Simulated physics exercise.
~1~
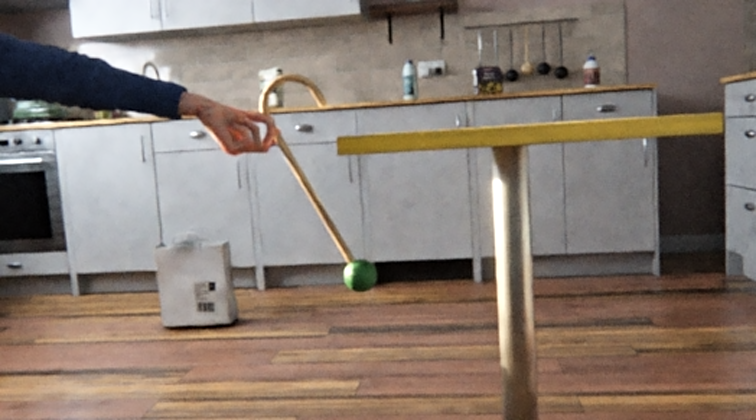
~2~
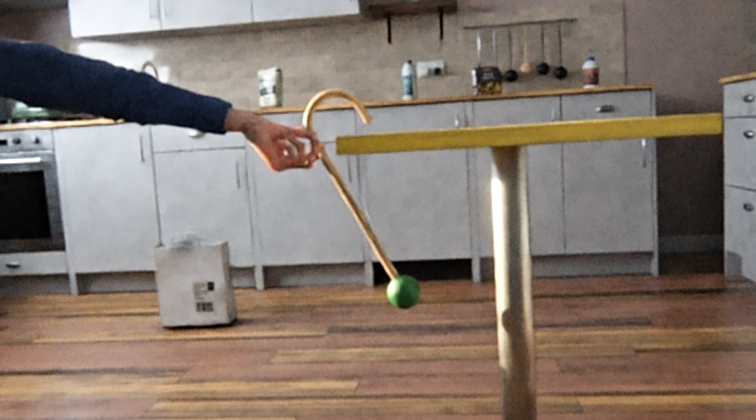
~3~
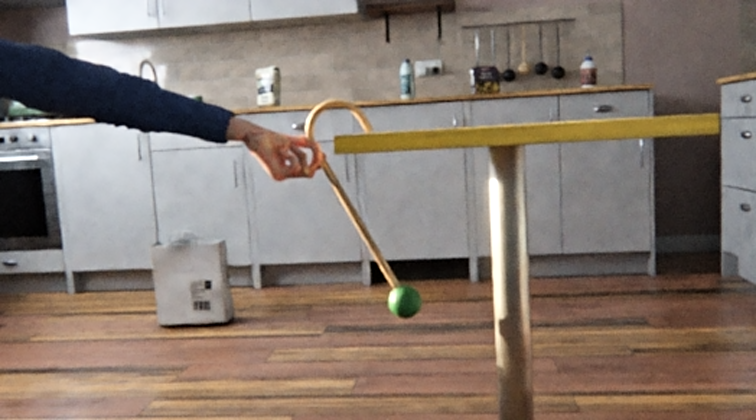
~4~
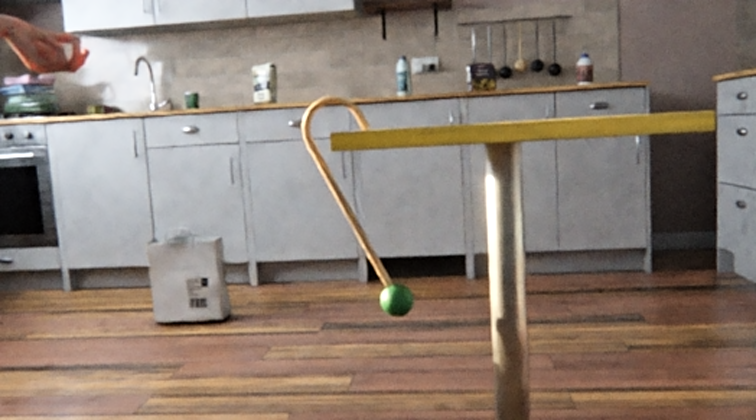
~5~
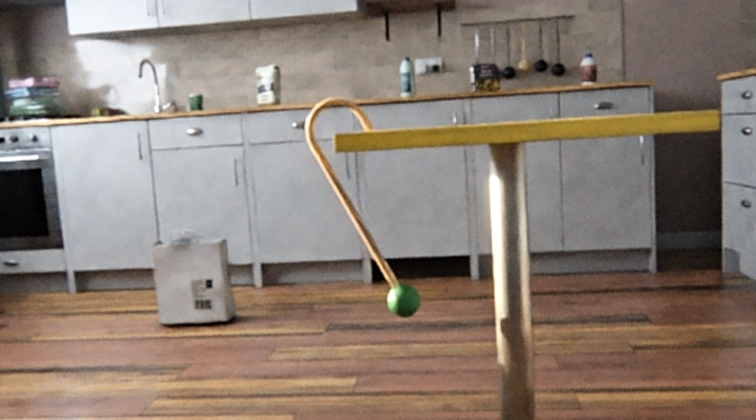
A green-ended hooked stick is placed over the table's edge by a hand and stays hanging.
